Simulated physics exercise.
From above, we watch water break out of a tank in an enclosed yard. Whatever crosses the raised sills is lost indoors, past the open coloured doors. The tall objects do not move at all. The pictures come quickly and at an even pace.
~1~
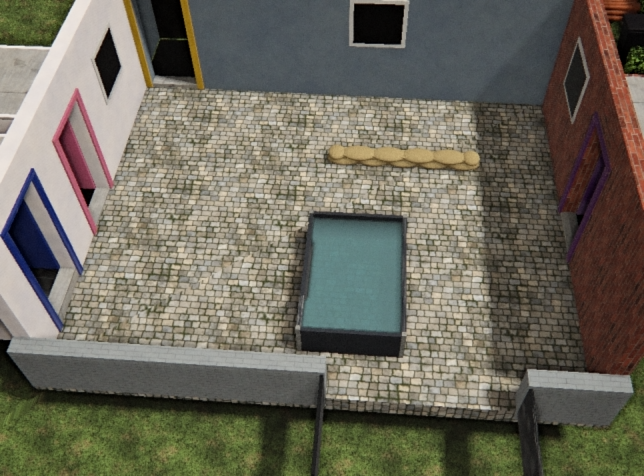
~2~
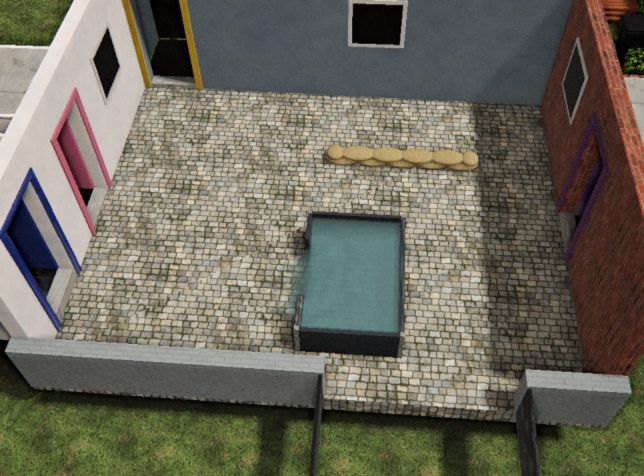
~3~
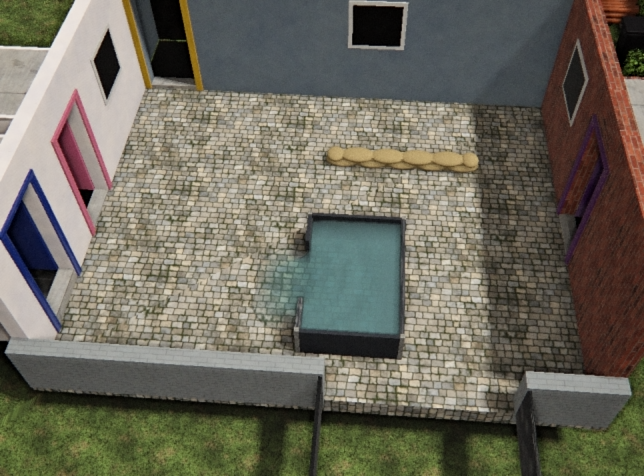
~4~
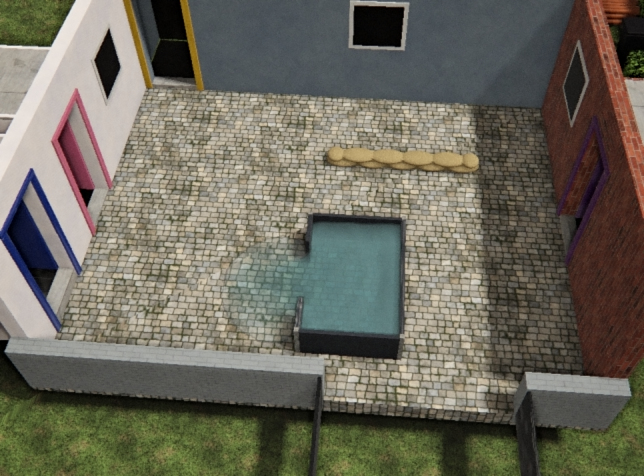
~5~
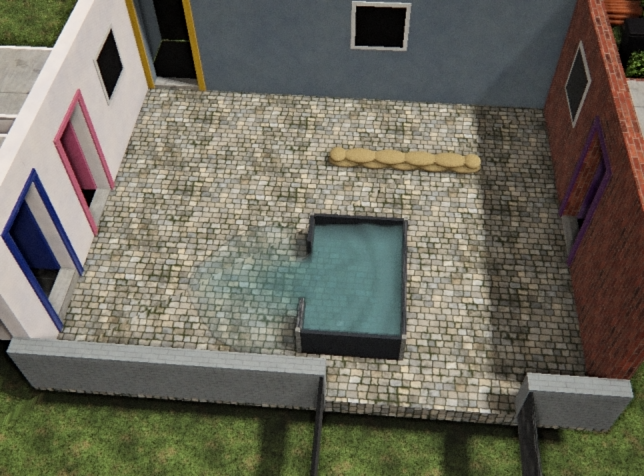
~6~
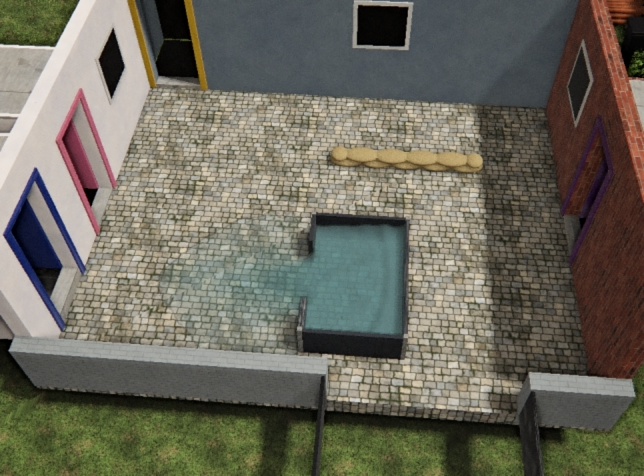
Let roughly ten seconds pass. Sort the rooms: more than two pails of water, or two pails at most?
Blue door - two pails at most; purple door - two pails at most; yellow door - two pails at most; pink door - more than two pails.
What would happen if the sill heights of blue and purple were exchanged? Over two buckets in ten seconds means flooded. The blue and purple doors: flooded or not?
As I read it, the blue door ends up above while the purple door remains below.
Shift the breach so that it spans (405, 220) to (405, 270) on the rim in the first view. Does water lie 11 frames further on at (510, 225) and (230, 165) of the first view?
Taking them in turn: Swamped and untouched.
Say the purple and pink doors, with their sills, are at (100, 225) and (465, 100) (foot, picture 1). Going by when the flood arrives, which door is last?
Answer: The pink door.
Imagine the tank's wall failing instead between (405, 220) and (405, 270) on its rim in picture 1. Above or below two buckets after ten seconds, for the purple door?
Well, the purple door crosses the line this time.
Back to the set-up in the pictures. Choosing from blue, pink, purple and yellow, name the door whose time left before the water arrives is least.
That would be the one in blue.
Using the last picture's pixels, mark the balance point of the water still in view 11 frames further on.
I would point to (265, 287).
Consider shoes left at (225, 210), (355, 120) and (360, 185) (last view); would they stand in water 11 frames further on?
Result, in that order: Wetted / not wetted / not wetted.
A moment on, water covers 20 % of the floor; the blue door wet at the sill, nothing in, the purple door not reached, the yellow door not reached, the pink door not reached.
Next, water covers 30 % of the floor; the blue door wet at the sill, nothing in, the purple door not reached, the yellow door not reached, the pink door under two buckets in.
Then, water covers 30 % of the floor; the blue door wet at the sill, nothing in, the purple door not reached, the yellow door not reached, the pink door over two buckets in.
Later, water covers 45 % of the floor; the blue door wet at the sill, nothing in, the purple door not reached, the yellow door under two buckets in, the pink door over two buckets in.
In the end, water covers 65 % of the floor; the blue door wet at the sill, nothing in, the purple door not reached, the yellow door under two buckets in, the pink door over two buckets in.
